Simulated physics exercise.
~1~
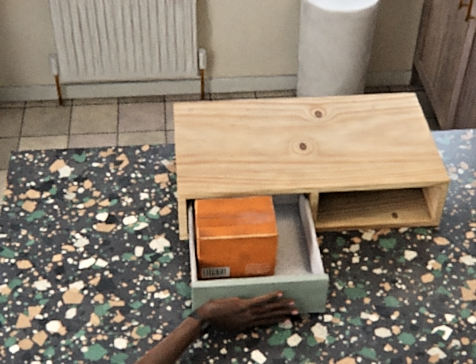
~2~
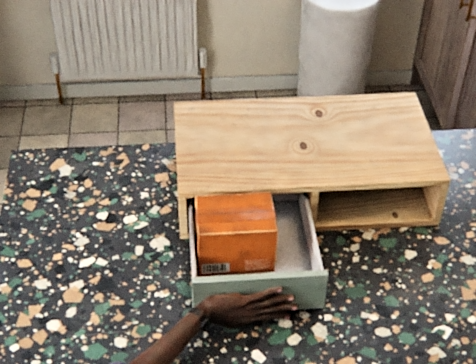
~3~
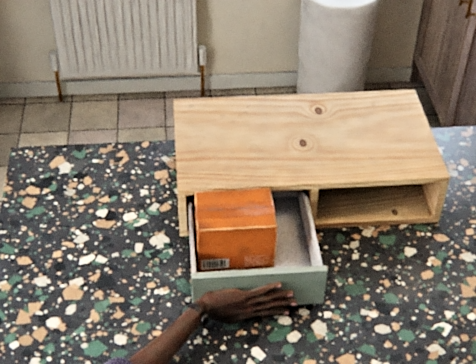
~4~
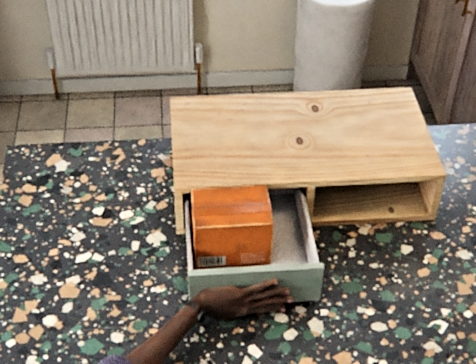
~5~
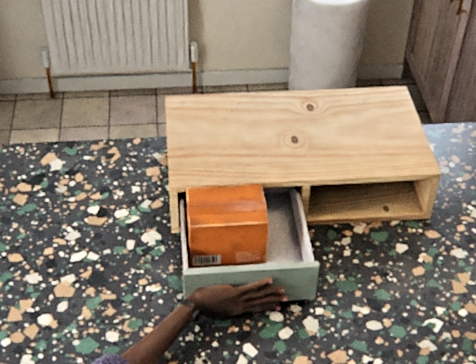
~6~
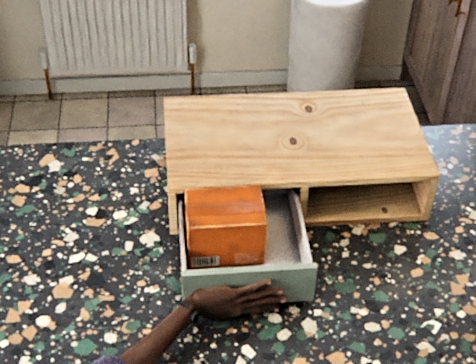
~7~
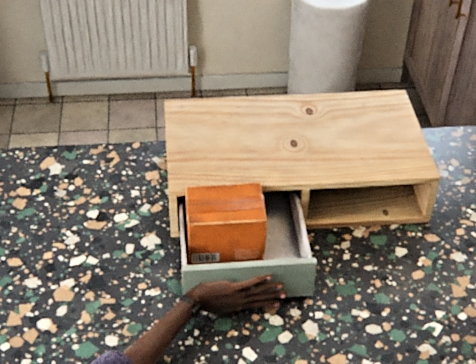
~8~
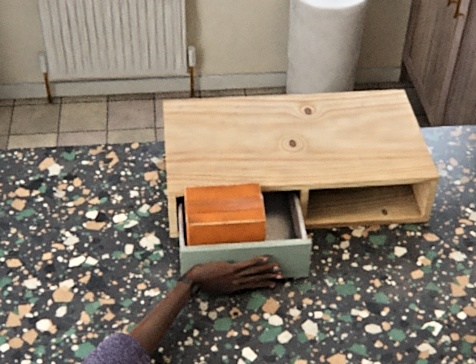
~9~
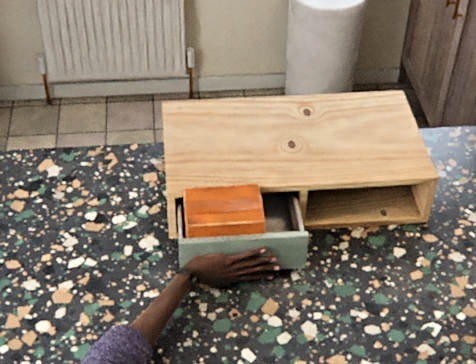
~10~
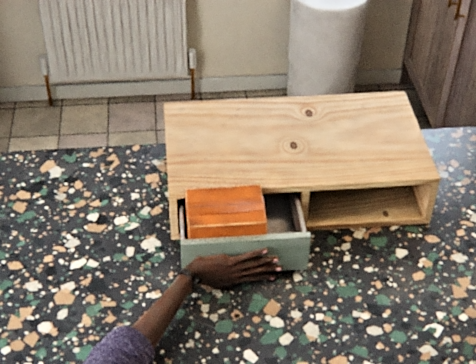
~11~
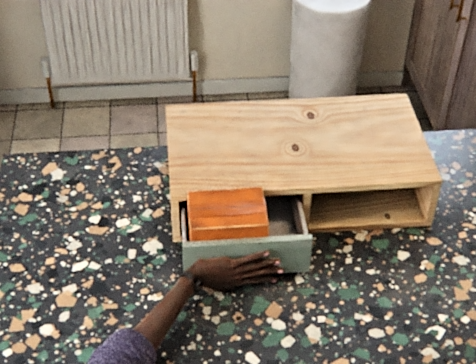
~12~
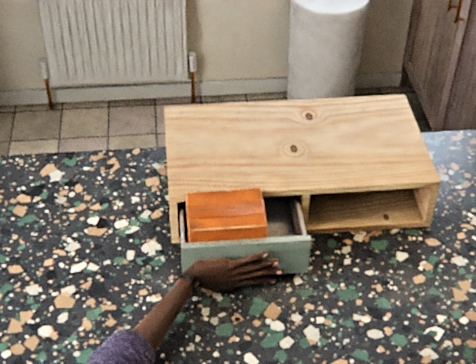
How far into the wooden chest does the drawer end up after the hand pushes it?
The drawer goes only part of the way in and stays ajar, with the orange box still showing and the hand resting against its front.
